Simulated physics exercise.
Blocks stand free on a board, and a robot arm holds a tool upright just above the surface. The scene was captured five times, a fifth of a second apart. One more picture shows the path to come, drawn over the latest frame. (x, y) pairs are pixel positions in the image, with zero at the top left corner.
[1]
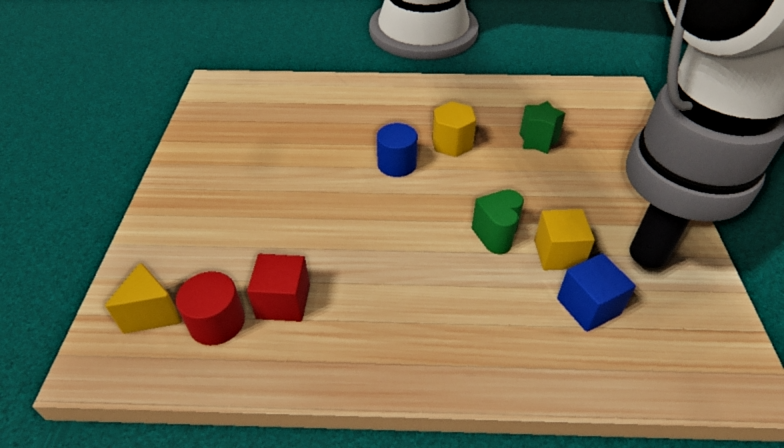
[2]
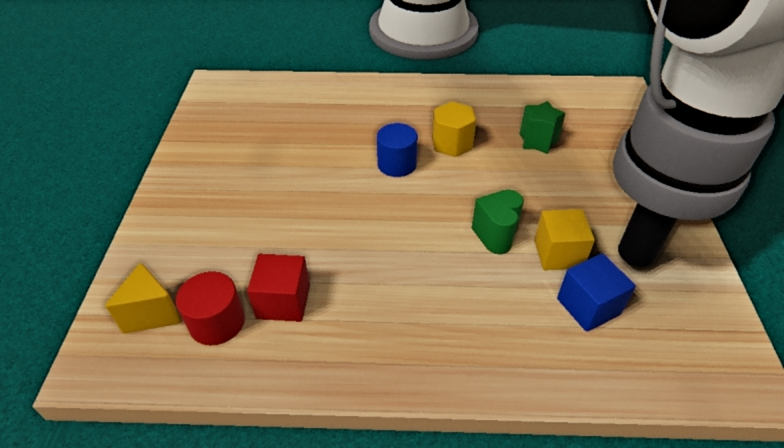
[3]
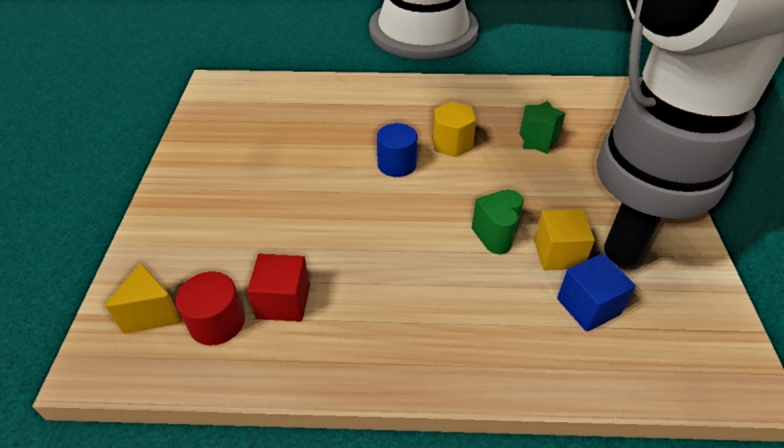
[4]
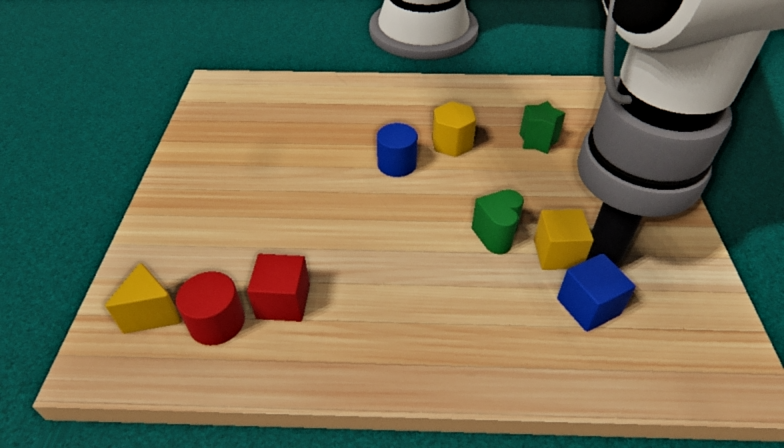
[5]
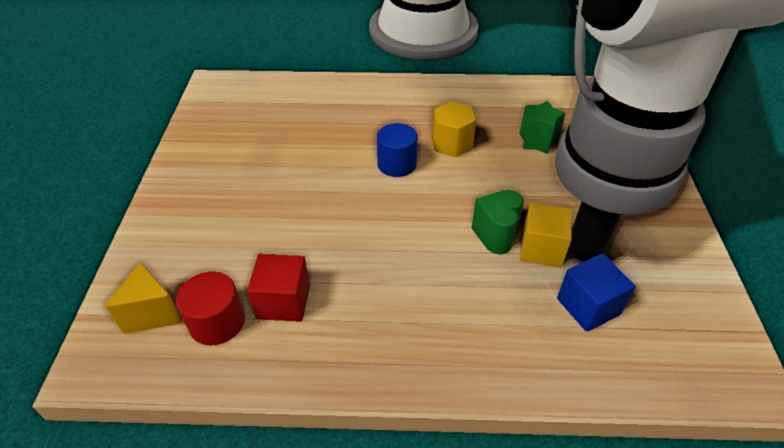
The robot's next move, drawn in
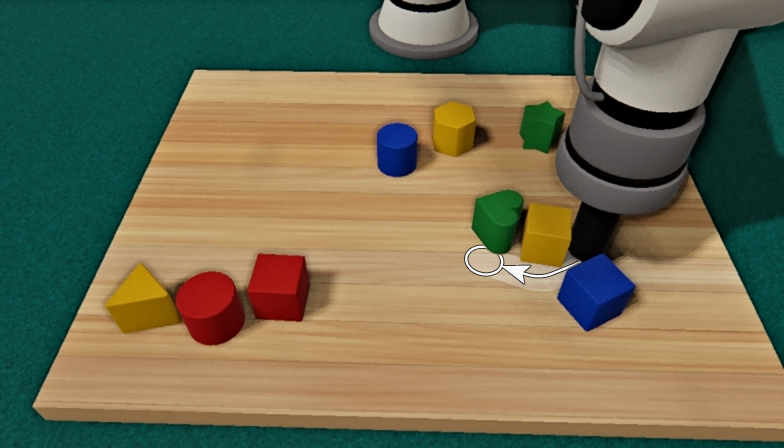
A robot arm holding a dark upright tool moved left across the wooden board, passing behind the blue cube, and nudged the yellow block slightly left toward the green heart, while the other blocks stayed still.
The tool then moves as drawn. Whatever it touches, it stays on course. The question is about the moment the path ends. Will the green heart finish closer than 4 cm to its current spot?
No.
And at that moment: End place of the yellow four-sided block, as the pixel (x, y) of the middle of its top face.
I expect it at (469, 203).
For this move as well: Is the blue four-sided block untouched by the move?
That would be a yes.
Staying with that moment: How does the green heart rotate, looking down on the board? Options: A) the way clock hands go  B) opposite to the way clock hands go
A - the way clock hands go.
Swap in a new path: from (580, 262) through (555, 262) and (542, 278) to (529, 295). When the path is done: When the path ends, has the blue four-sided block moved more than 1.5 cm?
It seems not.
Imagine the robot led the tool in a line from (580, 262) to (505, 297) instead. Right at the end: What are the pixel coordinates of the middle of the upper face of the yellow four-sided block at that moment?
Most likely (515, 227).
The drawn path runs from (580, 262) via (552, 274) and (518, 272), ending at (484, 260).
On the path given first. Halfway along, tool (538, 264); green heart (488, 198), turned 35° clockwise; yellow four-sided block (512, 223), turned 45° clockwise.
At the end, tool (486, 248); green heart (464, 176), turned 65° clockwise; yellow four-sided block (469, 203), turned 75° clockwise; blue four-sided block not moved.
